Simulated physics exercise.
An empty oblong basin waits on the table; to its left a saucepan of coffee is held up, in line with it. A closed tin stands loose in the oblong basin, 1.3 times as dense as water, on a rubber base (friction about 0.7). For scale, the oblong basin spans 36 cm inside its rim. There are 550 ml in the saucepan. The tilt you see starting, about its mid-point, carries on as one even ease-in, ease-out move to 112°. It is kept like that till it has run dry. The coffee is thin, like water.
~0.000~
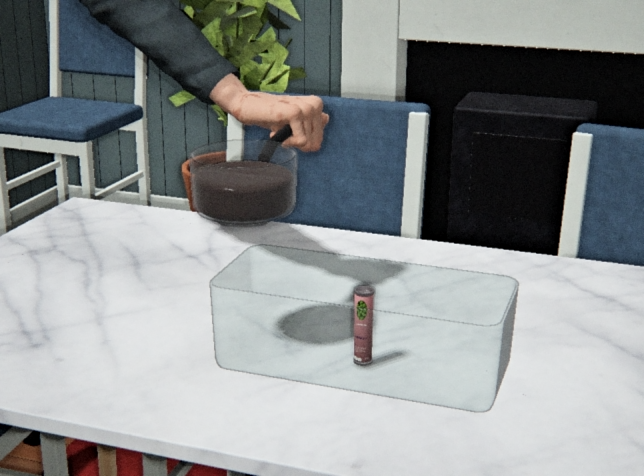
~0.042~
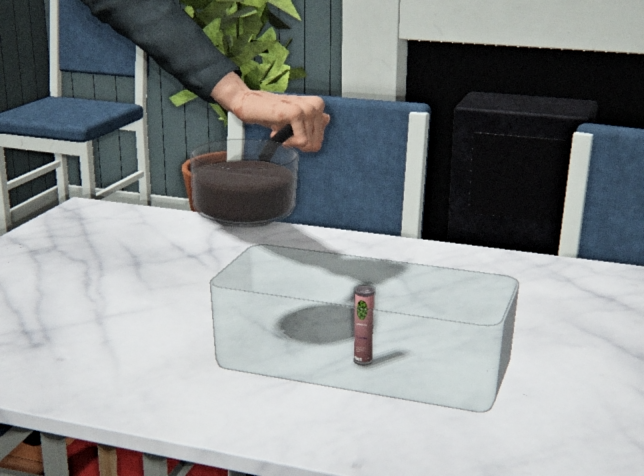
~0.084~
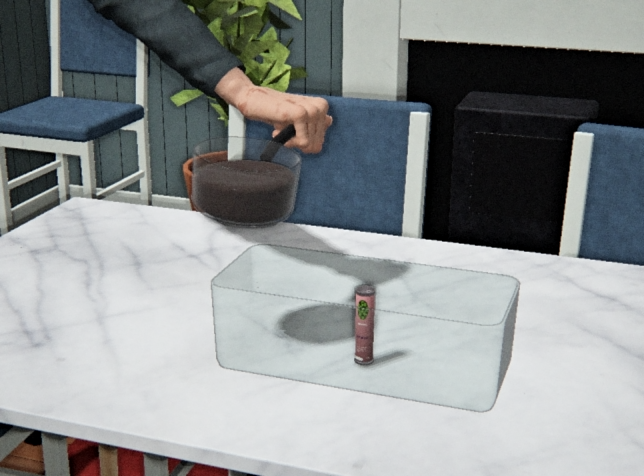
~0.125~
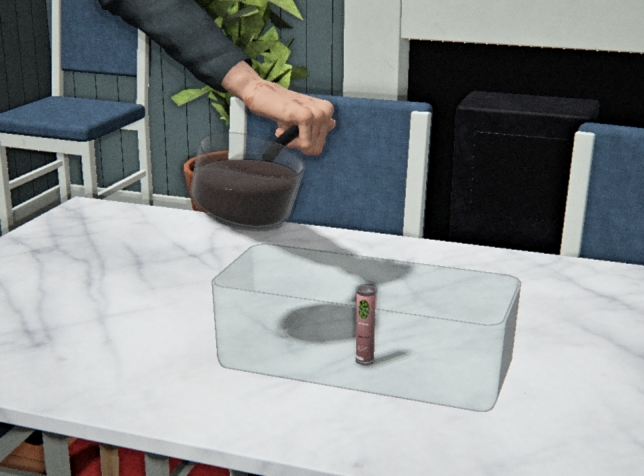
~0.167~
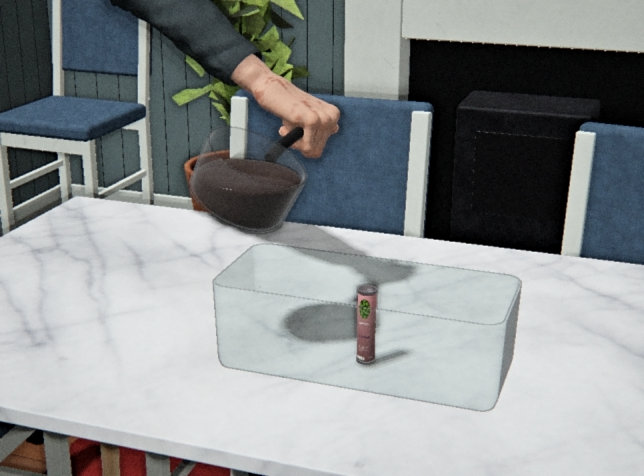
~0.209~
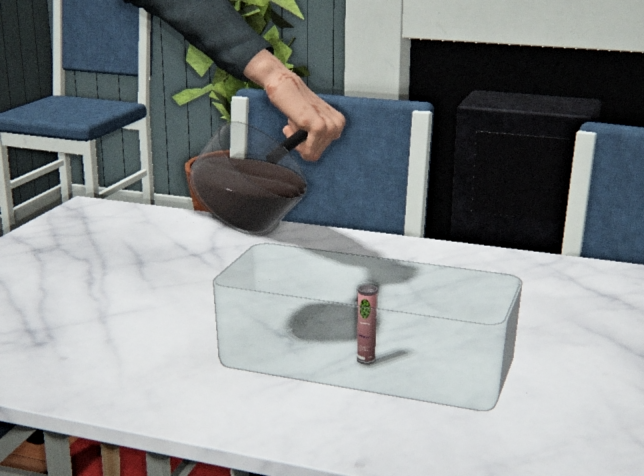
A hand in a dark sleeve holds a clear saucepan of dark brown coffee above a white marble table, seen from slightly above in a room with blue-cushioned chairs and a leafy plant. Below and to the right sits a clear oblong basin, empty but for a small upright reddish tin with a green mark. The hand tips the saucepan steadily rightward, slowly then faster, while the camera stays still.
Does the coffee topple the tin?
The tin remains upright.
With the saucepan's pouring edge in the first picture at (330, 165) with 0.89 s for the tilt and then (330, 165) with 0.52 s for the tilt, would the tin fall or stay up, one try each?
First it stays up; then it falls.
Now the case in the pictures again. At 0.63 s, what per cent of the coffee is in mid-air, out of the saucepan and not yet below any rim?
Some 4 per cent.
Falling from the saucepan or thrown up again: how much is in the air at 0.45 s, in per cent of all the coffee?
Some 38 per cent.
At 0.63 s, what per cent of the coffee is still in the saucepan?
About 3 per cent.
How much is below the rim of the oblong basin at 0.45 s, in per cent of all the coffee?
Some 42 per cent.
After 0.45 s the tilt is 107° and 21 per cent is still to pour; the tin stands where it began.
After 0.63 s the tilt is 112° and 3 per cent is still to pour; the tin stands where it began.
After 0.82 s the tilt is 112° and 0 per cent is still to pour; the tin stands where it began.
After 1.02 s the tilt is 112° and 0 per cent is still to pour; the tin stands where it began.
In the end the tin stands where it began.
